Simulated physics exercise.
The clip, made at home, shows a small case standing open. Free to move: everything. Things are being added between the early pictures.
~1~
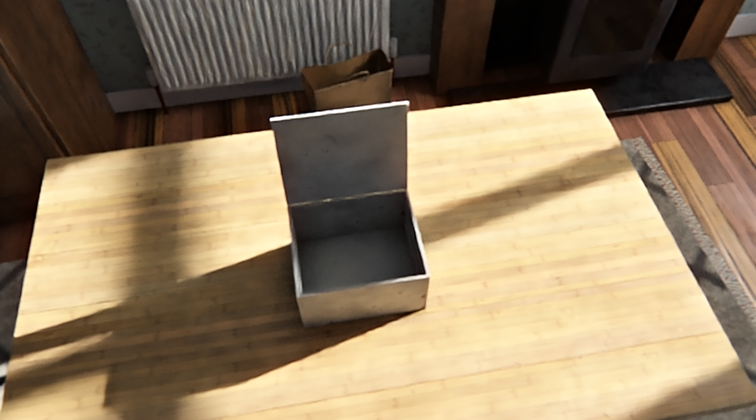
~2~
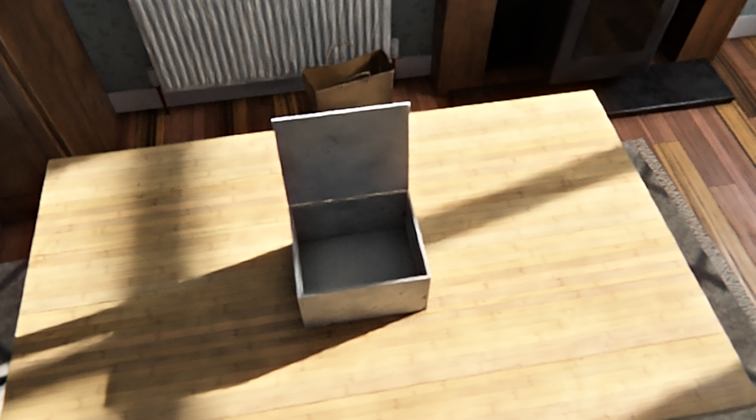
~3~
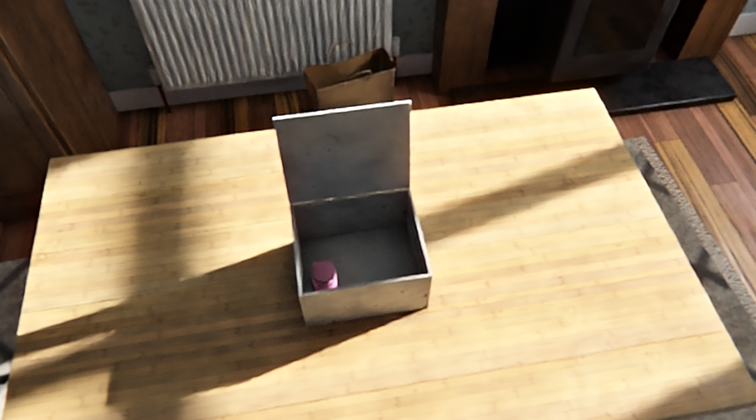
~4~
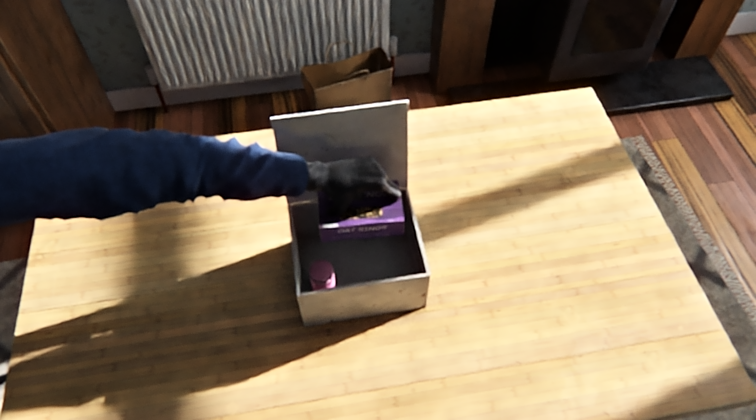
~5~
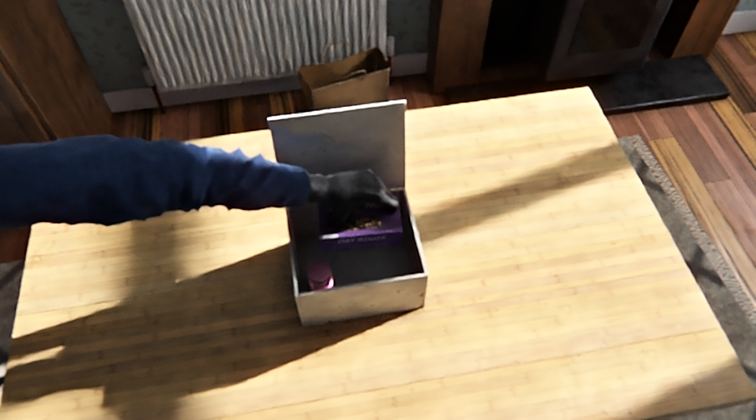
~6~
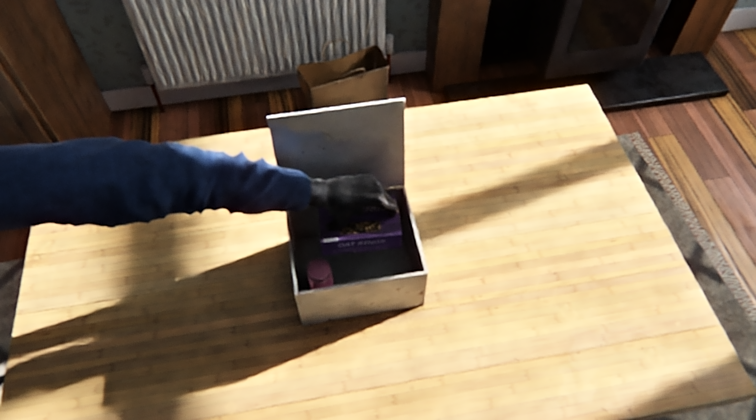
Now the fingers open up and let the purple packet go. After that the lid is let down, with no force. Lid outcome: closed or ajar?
The lid drops into place.
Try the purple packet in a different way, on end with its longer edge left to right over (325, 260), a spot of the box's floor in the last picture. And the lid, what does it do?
It cannot come down.
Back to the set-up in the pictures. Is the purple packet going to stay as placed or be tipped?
Result: It remains as it was set.
Then, 0.90 s past the last view, lid starting down; purple packet displaced about its own width near (361, 253).
Then, 1.60 s past the last view, lid 59° above the rim; purple packet displaced about its own width near (361, 253).
Then, 2.10 s past the last view, lid 18° above the rim; purple packet displaced about its own width near (361, 253).
Finally, lid shut; moved from the start, purple packet; pink shaker still in place. Final places as the last picture's camera would see them, purple packet near (361, 253).
